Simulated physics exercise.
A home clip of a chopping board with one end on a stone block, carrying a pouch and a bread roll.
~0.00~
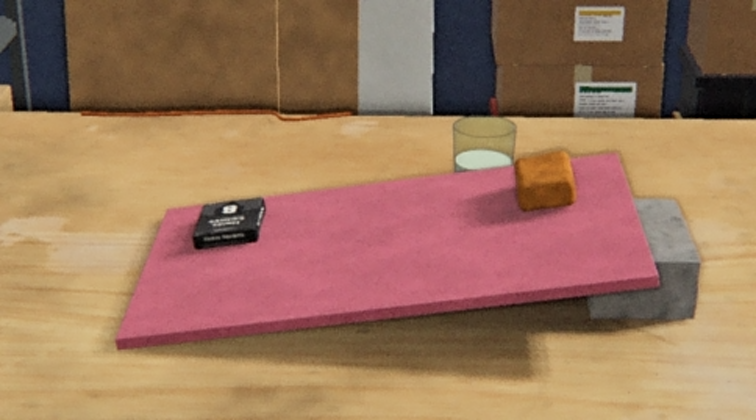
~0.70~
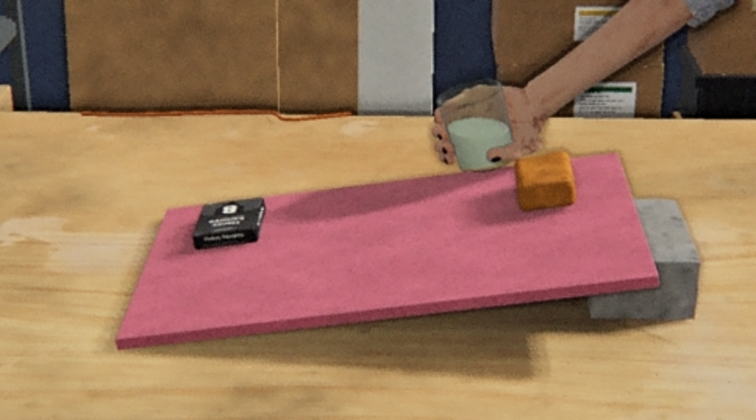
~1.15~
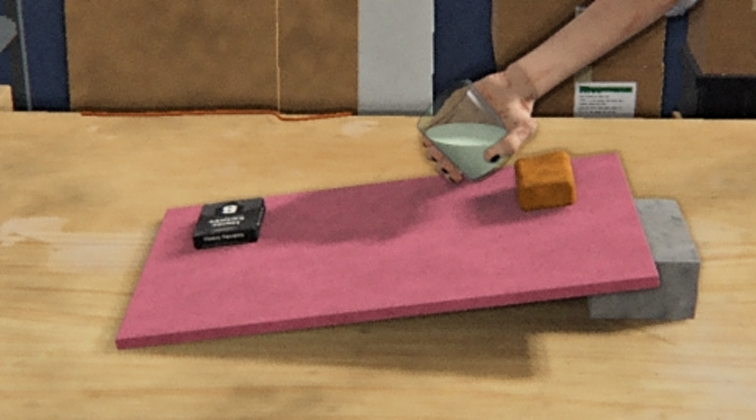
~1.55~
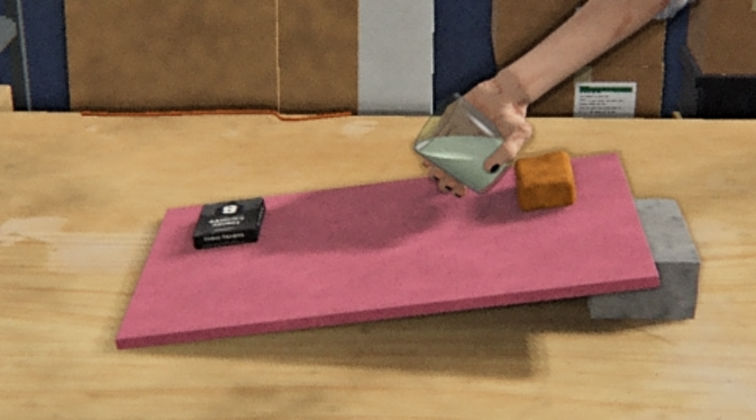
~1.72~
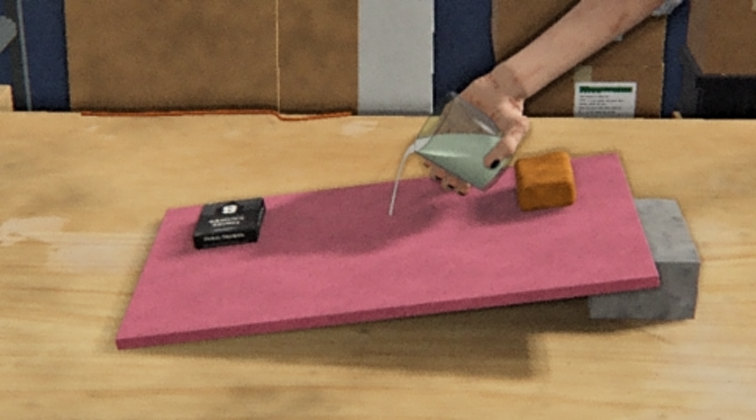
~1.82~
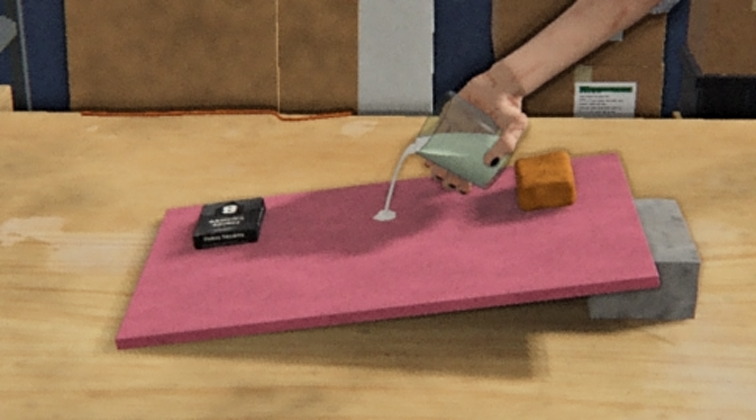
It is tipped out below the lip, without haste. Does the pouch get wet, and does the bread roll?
On the left the pouch gets wet, on the right the bread roll stays dry.
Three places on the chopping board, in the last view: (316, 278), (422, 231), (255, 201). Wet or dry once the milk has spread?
In turn: Untouched, untouched, in the puddle.
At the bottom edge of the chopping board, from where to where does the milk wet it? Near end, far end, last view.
Near limit (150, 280), far limit (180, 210).
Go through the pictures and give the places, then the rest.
In the first picture, the chopping board slopes down to the left; tumbler (484, 157) about half full; pouch (230, 223); bread roll (545, 181).
In the second picture, tumbler about half full, surface at (479, 129); pouch (230, 223).
In the third picture, tumbler (467, 131) tipped 40° with all of its load; bread roll (545, 181).
In the fourth picture, the chopping board slopes down to the left; tumbler (465, 145) tipped 50° with all of its load; pouch (230, 223).
In the fifth picture, the first of it lands; tumbler (465, 142) tipped 55° with all of its load; bread roll (545, 181).
In the sixth picture, the first of it lands; tumbler (464, 141) tipped 60° with all of its load; pouch (230, 223); bread roll (545, 181).
Around 2.6 s, it runs down to the left; the pouch is wet along its edge; the bread roll is still dry.
Around 4.4 s, it runs down to the left and off the end; the pouch is wet along its edge; the bread roll is still dry.
Around 8.2 s, it runs down to the left and off the end; the pouch is wet along its edge; the bread roll is still dry.
